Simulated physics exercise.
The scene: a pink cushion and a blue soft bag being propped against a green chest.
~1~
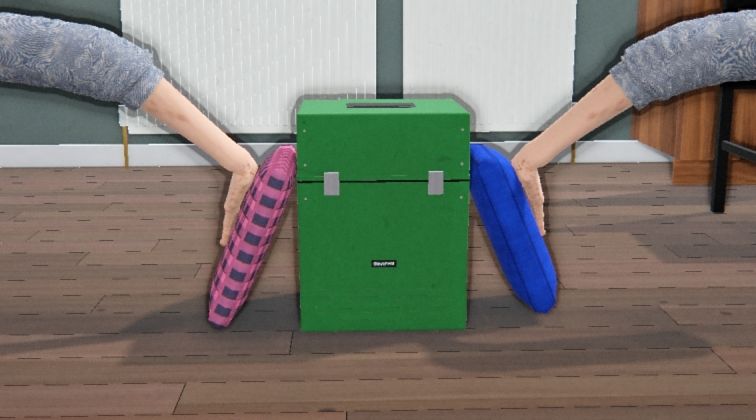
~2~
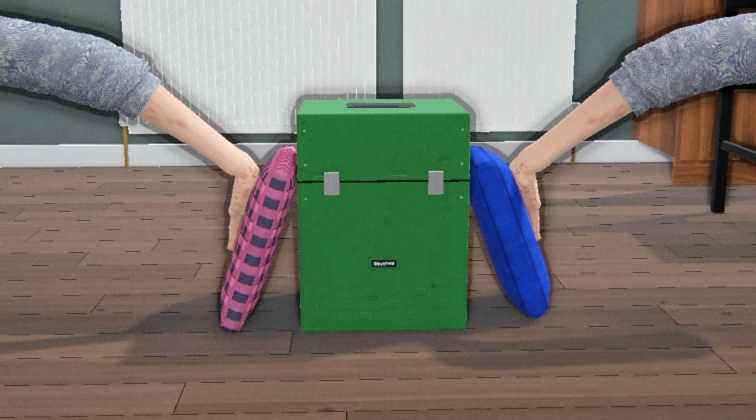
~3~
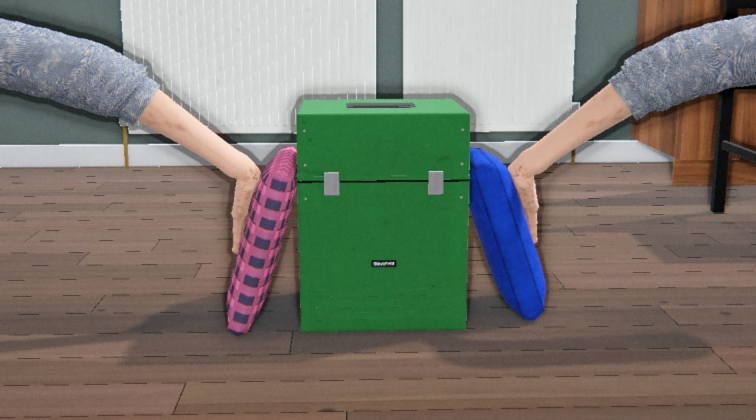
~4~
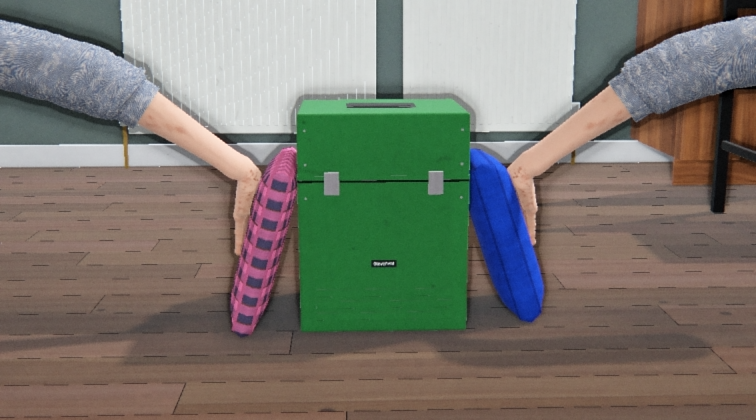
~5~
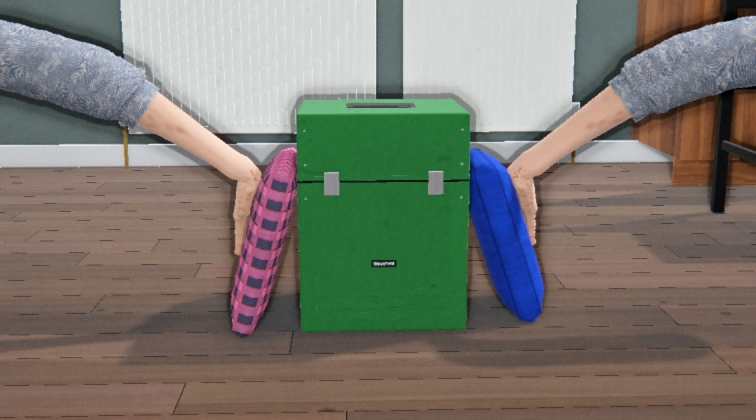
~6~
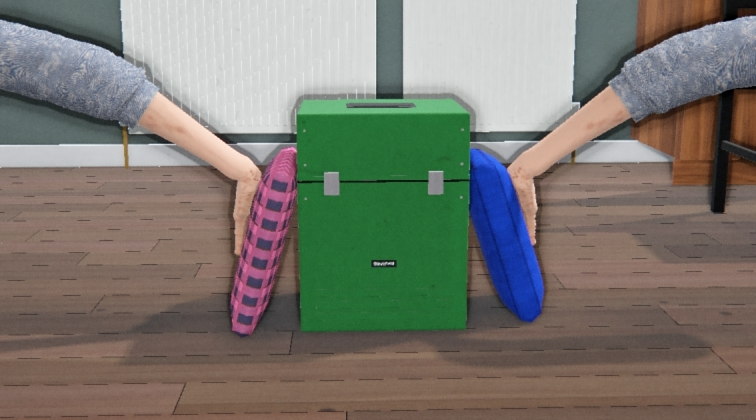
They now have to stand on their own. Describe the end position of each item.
End positions: The pink cushion remains leaning; the blue soft bag remains leaning.
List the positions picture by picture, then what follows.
Cushion foot (218, 324), head (280, 175); soft bag foot (544, 308), head (486, 164), in the first frame.
Cushion foot (231, 329); soft bag foot (537, 313), in the second frame.
Cushion foot (238, 331); soft bag foot (532, 315), in the third frame.
Cushion foot (242, 333); soft bag foot (530, 317), in the fourth frame.
Cushion foot (242, 333); soft bag foot (529, 317), in the fifth frame.
Cushion foot (242, 333), head (282, 177), almost upright; soft bag foot (529, 317), head (483, 169), almost upright, in the sixth frame.
Then, 0.28 s after the last picture, cushion leaning near (268, 236); soft bag leaning near (500, 233).
At rest, cushion leaning near (268, 236); soft bag leaning near (500, 233). The pink cushion keeps leaning and the blue soft bag holds its lean.
